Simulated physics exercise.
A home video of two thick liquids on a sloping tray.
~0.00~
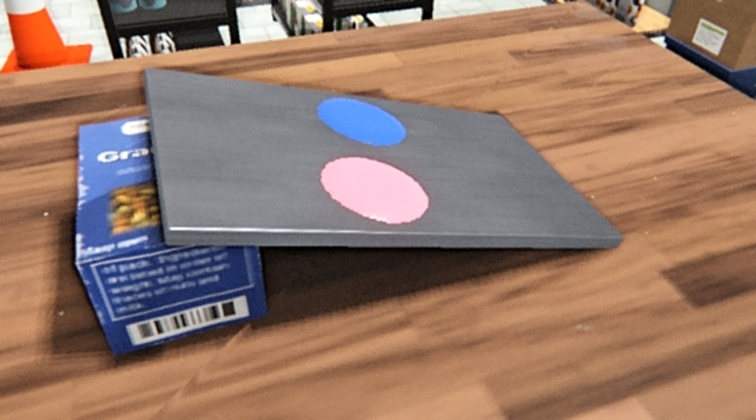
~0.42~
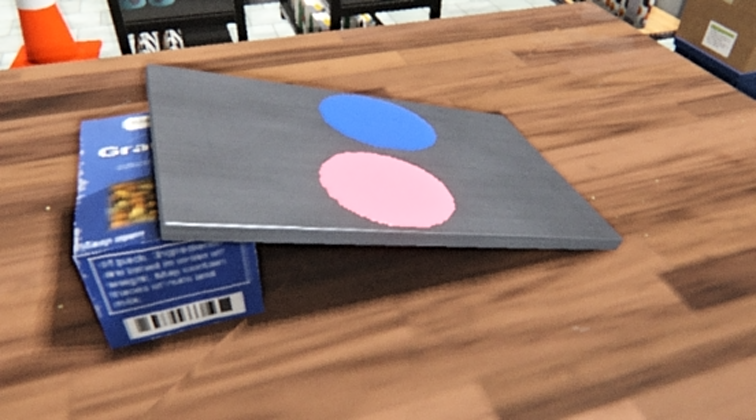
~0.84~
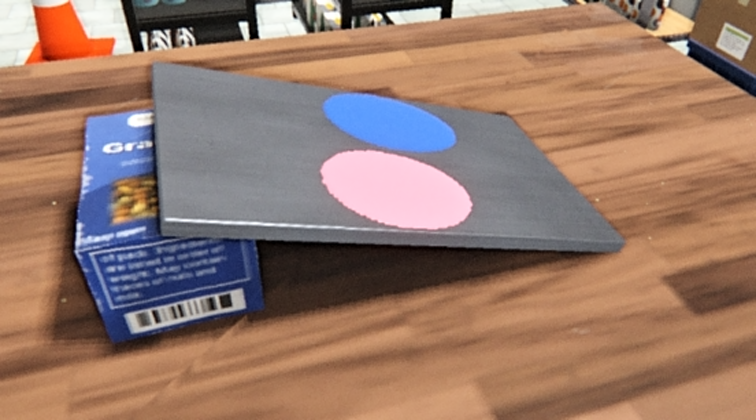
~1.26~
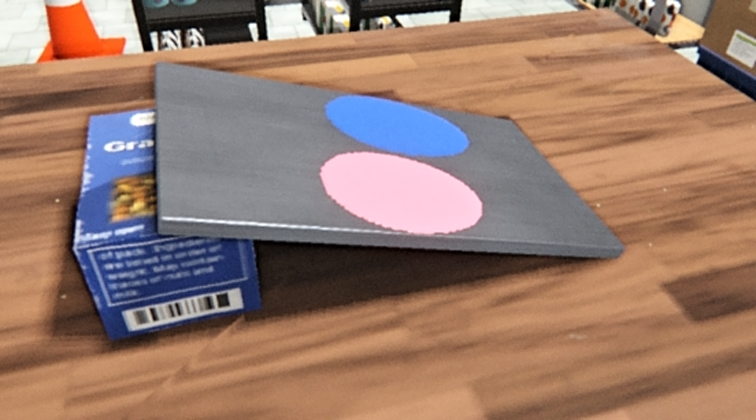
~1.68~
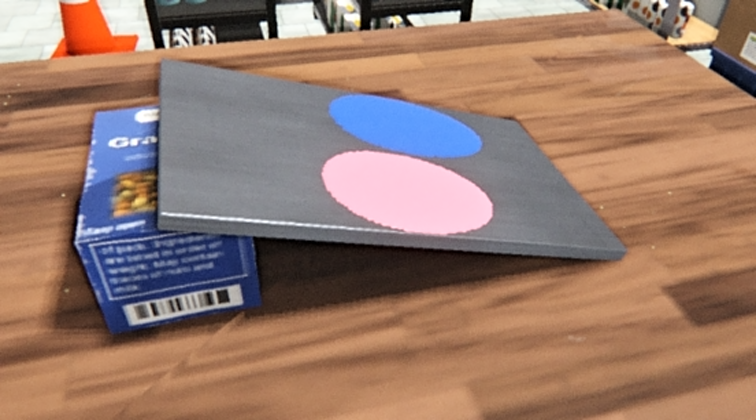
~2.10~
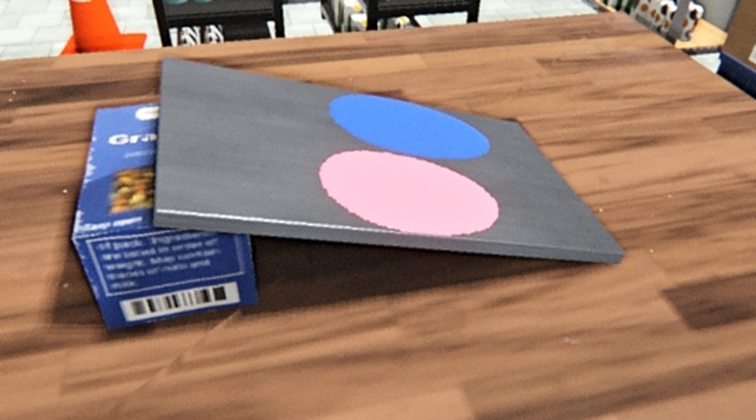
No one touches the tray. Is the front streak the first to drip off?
No, the back one drips off first.
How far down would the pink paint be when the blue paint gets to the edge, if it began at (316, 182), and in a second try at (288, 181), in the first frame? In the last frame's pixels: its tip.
First start: Around (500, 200); second start: (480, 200).
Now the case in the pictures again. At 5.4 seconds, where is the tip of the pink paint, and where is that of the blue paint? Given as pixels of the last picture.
The first tip sits near (533, 204) and the second near (524, 144).
After 3.8 s, the pink paint is three quarters of the way down; the blue paint is close to the edge.
After 6.5 s, the pink paint is three quarters of the way down; the blue paint is at the low edge.
